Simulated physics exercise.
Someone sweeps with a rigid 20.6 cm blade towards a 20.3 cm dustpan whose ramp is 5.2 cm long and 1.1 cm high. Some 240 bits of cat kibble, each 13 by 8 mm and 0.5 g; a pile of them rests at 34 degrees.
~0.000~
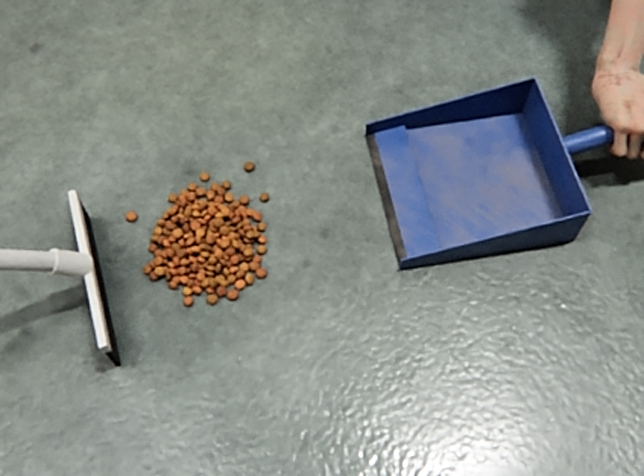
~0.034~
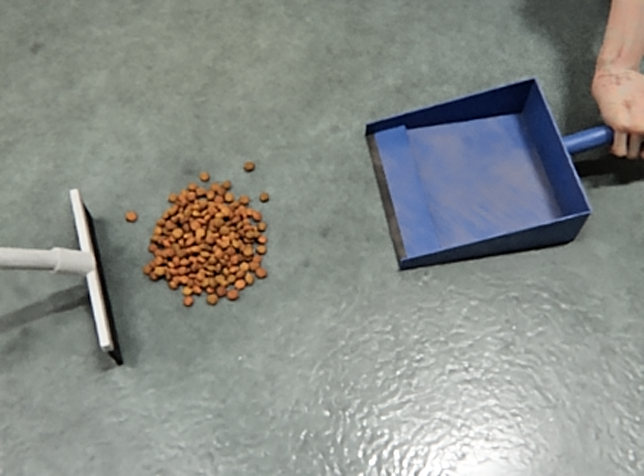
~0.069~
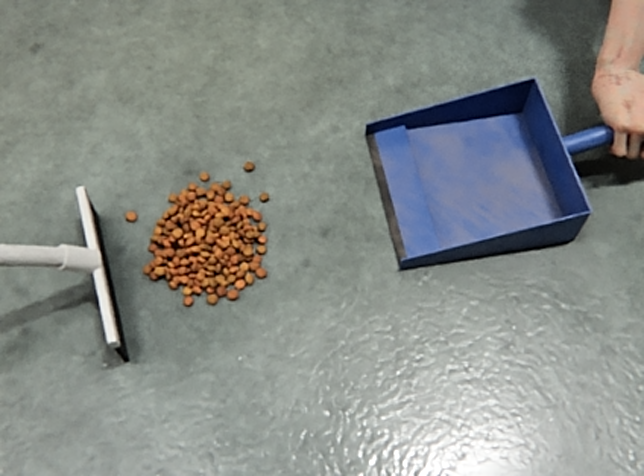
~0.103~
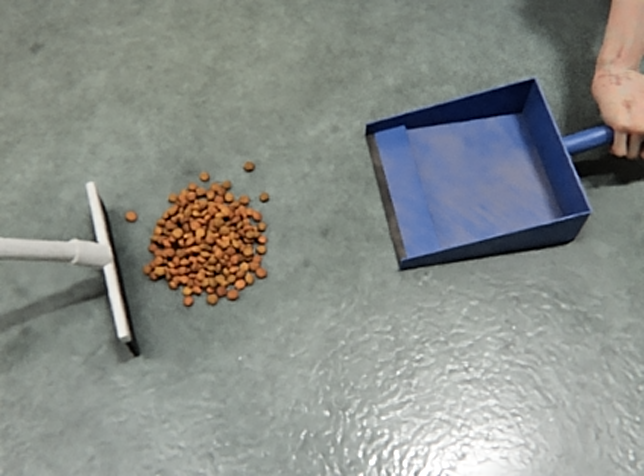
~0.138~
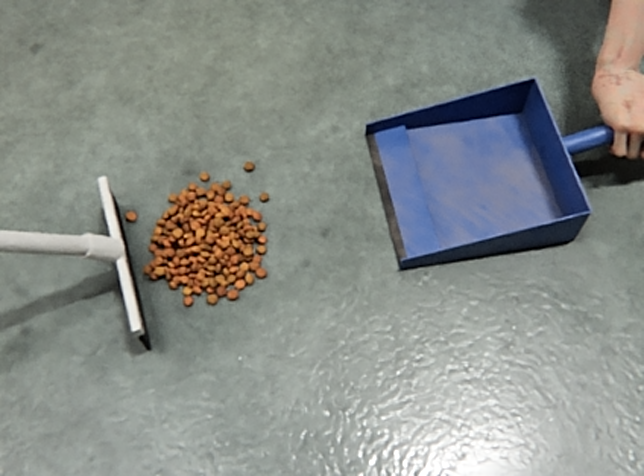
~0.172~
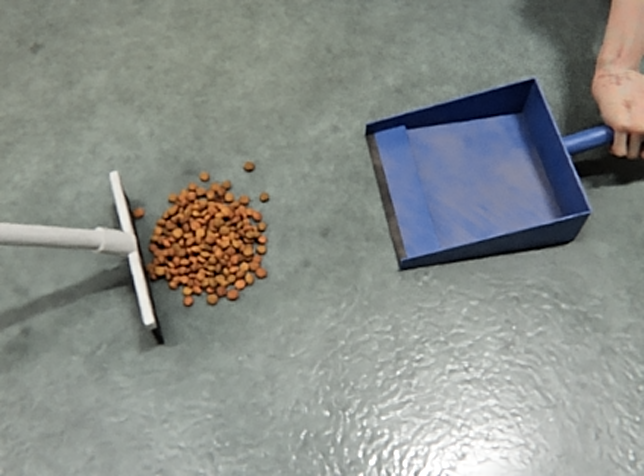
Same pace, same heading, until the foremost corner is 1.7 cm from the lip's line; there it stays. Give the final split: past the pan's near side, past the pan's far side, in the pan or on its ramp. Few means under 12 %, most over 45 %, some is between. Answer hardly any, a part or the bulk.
Near side: Hardly any, far side: A part, pan: A part.
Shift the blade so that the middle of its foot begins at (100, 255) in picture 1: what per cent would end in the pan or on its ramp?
Some 25 per cent.
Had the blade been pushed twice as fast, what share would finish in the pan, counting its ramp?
Then about 40 per cent.
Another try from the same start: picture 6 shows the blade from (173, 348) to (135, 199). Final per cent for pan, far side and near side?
Pan 10, far 0, near 20.
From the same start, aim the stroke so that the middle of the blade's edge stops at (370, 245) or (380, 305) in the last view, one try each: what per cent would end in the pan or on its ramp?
Some 20 and 5 per cent.
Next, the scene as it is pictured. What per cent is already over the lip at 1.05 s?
Near 35 per cent so far.
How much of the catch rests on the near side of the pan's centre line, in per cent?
About 20 per cent.
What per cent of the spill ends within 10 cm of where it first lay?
Some 5 per cent.
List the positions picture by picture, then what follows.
Blade from (105, 347) to (75, 198), moved 0.0 cm, 0 of the pieces shifted so far; middle of the pieces at (204, 242); pan at (480, 183), in the first frame.
Blade from (108, 346) to (77, 197), moved 0.3 cm, 0 of the pieces shifted so far; middle of the pieces at (204, 242), in the second frame.
Blade from (114, 343) to (83, 195), moved 1.0 cm, 0 of the pieces shifted so far; middle of the pieces at (204, 242), in the third frame.
Blade from (125, 337) to (93, 190), moved 2.3 cm, 0 of the pieces shifted so far; middle of the pieces at (204, 242), in the fourth frame.
Blade from (138, 330) to (105, 185), moved 3.8 cm, 0 of the pieces shifted so far; middle of the pieces at (204, 242), in the fifth frame.
Blade from (151, 324) to (116, 180), moved 5.3 cm, 3 of the pieces shifted so far; middle of the pieces at (204, 242); pan at (480, 183). The blade's pace is about 0.43 m/s, heading 19 degrees away from the viewer's side, in the sixth frame.
Then, at 0.50 s, middle of the blade 17 cm from the lip; 0 % over the lip, far side 0 %, near side 5 %.
Then, at 0.72 s, middle of the blade 8 cm from the lip; 0 % over the lip, far side 10 %, near side 5 %.
After 1.05 s, middle of the blade 3 cm from the lip; 35 % over the lip, far side 20 %, near side 5 %.
In the end, at 1.4 s, near side 5 %, far side 20 %, pan 35 %, in front of the lip or behind the blade 45 %.
